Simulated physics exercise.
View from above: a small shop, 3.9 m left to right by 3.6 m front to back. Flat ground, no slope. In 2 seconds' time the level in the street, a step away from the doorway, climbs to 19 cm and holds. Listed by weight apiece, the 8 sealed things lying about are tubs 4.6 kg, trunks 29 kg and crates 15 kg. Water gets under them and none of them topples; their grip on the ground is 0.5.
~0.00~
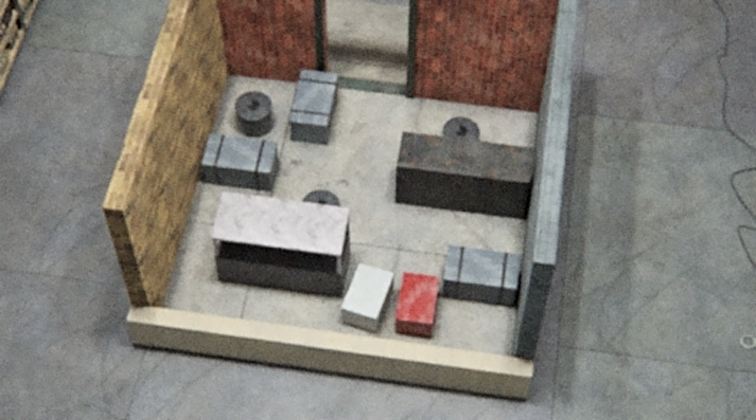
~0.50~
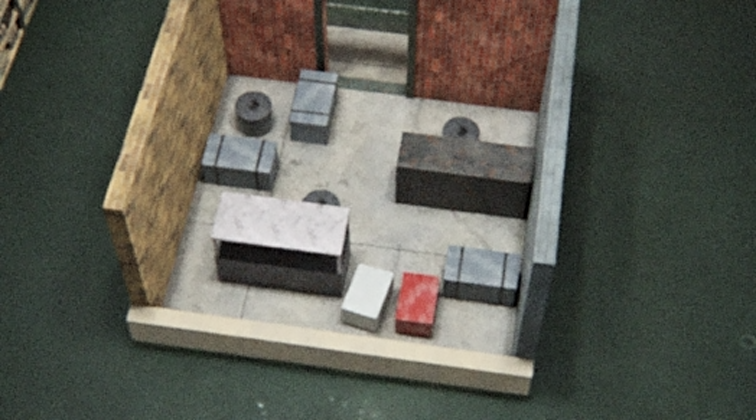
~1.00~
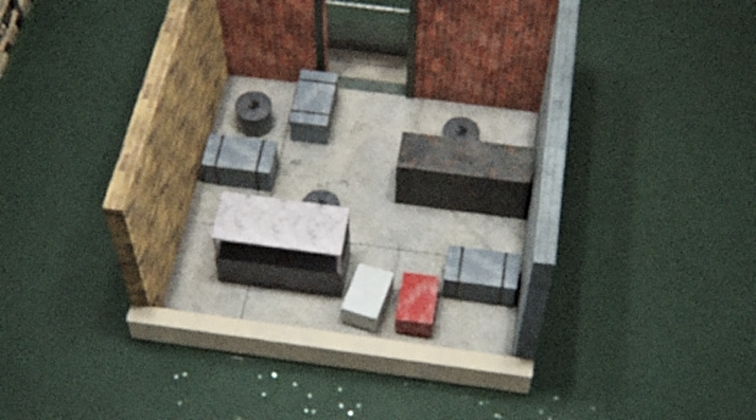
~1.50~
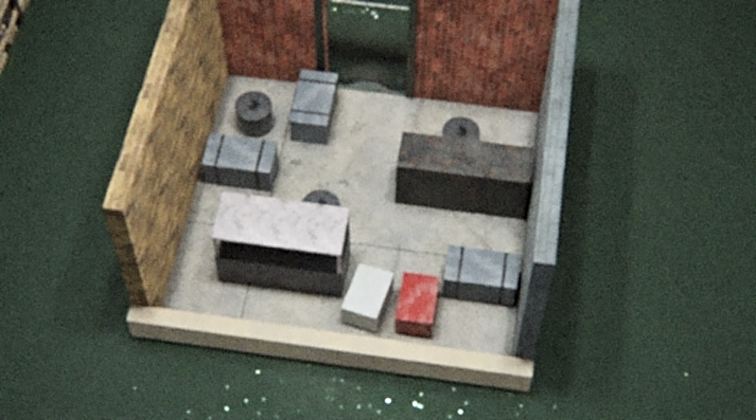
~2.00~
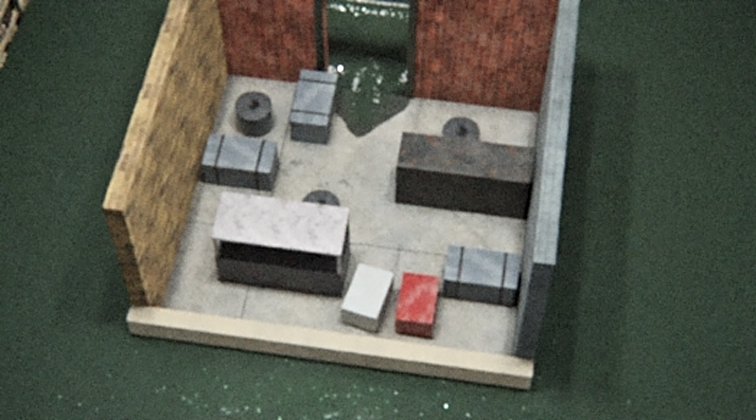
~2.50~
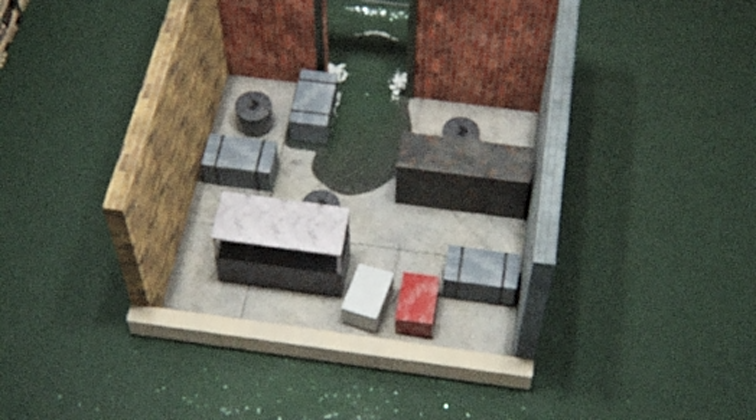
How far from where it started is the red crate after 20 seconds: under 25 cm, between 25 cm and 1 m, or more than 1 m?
It is displaced moderately.
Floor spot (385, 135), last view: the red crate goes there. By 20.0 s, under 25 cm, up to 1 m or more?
Short answer, it is taken a long way.
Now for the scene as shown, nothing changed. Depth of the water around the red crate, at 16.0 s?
Somewhere close to 15 cm.
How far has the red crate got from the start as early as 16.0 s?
100 cm, give or take.
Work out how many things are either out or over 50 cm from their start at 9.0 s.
At that moment it comes to 3.
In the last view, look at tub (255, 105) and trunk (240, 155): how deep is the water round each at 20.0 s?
About 13 and 15 cm.
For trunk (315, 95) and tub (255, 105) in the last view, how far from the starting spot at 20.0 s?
First 20 cm, then 120 cm.
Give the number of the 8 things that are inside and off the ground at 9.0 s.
Just then, the number is 5.
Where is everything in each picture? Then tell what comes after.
The red crate at (418, 297) rests on the ground; 0.0 m2 under water; 0 of 8 have shifted, in the first frame.
The red crate at (418, 297), on the bottom; water covers 0.0 m2; 0 of 8 have shifted, in the second frame.
The red crate at (418, 297), on the bottom; water covers 0.0 m2; 0 of 8 have shifted, in the third frame.
The red crate at (418, 297), on the bottom; water covers 0.0 m2; 0 of 8 have shifted, in the fourth frame.
The red crate at (418, 297) rests on the ground; 0.4 m2 under water; 0 of 8 have shifted, in the fifth frame.
The red crate at (418, 297) rests on the ground; water covers 1.4 m2; 0 of 8 have shifted, in the sixth frame.
After 4.0 s the red crate is near (418, 298), 0.0 m from its start, aground; 1 afloat.
After 9.0 s the red crate is near (480, 295), 0.7 m from its start, afloat; 5 afloat.
After 16.0 s the red crate is near (492, 258), 0.9 m from its start, afloat; 8 afloat.
After 20.0 s the red crate is near (406, 252), 0.5 m from its start, afloat; 8 afloat.
